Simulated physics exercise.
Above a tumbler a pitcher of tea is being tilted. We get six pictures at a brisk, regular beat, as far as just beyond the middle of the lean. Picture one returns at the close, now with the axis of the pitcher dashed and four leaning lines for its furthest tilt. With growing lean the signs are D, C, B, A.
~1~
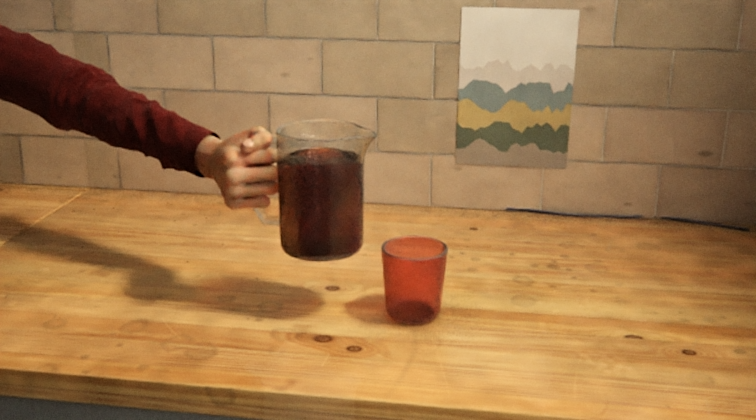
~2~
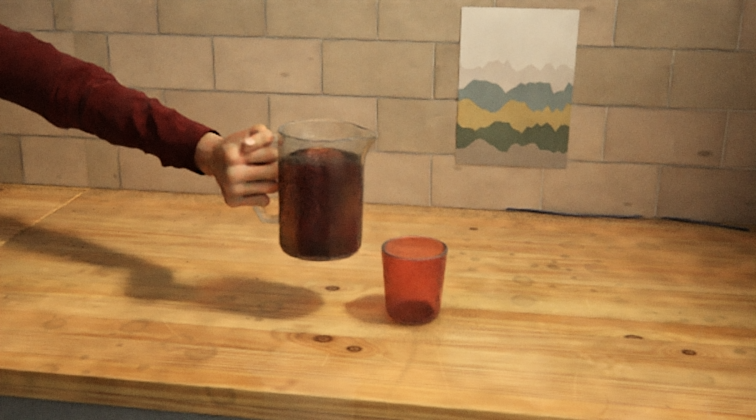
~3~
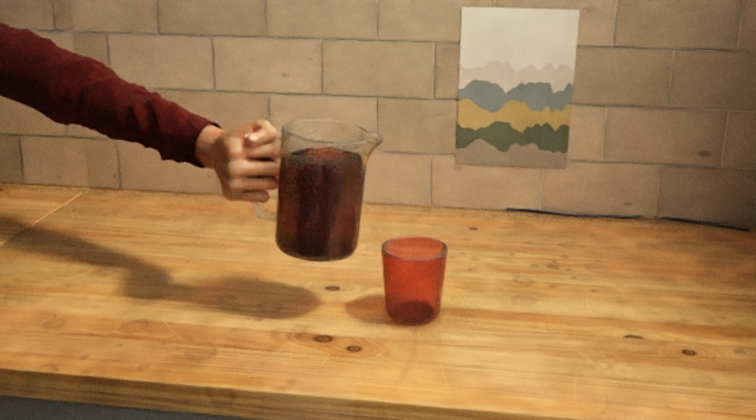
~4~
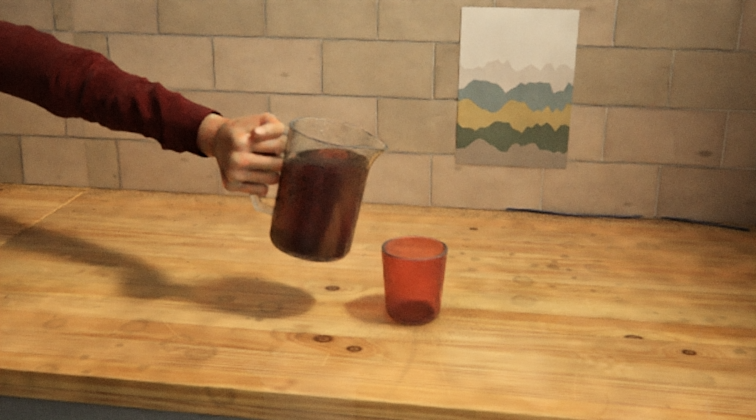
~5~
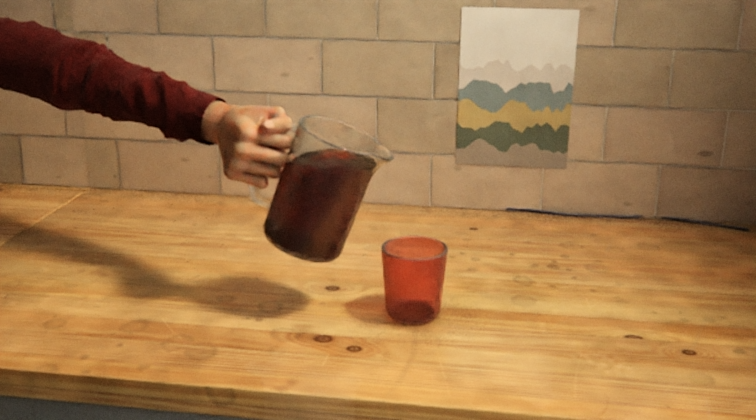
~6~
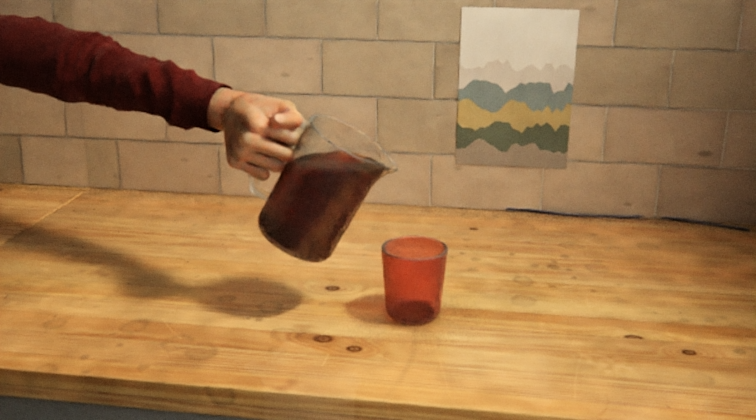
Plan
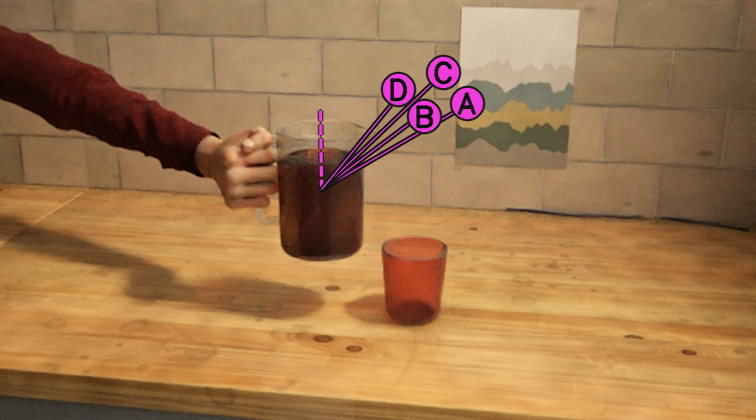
A glass pitcher of dark tea, held by a hand in a dark red sleeve, started upright and then tilted steadily to the right above a red tumbler on a wooden counter, with nothing leaving it.
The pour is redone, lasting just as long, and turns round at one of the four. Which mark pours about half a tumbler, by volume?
A works best here.
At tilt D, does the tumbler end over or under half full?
Under.
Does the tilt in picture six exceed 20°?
Yes, it does.
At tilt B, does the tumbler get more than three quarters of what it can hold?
No.
On the marked copy, A at (453, 112); B at (408, 124); C at (431, 84); D at (390, 105).
For tilt A, the tumbler ends with about 50 % of what it can hold.
For tilt B, the tumbler ends with about 34 % of what it can hold.
For tilt C, the tumbler ends with about 21 % of what it can hold.
For tilt D, the tumbler ends with about 10 % of what it can hold.
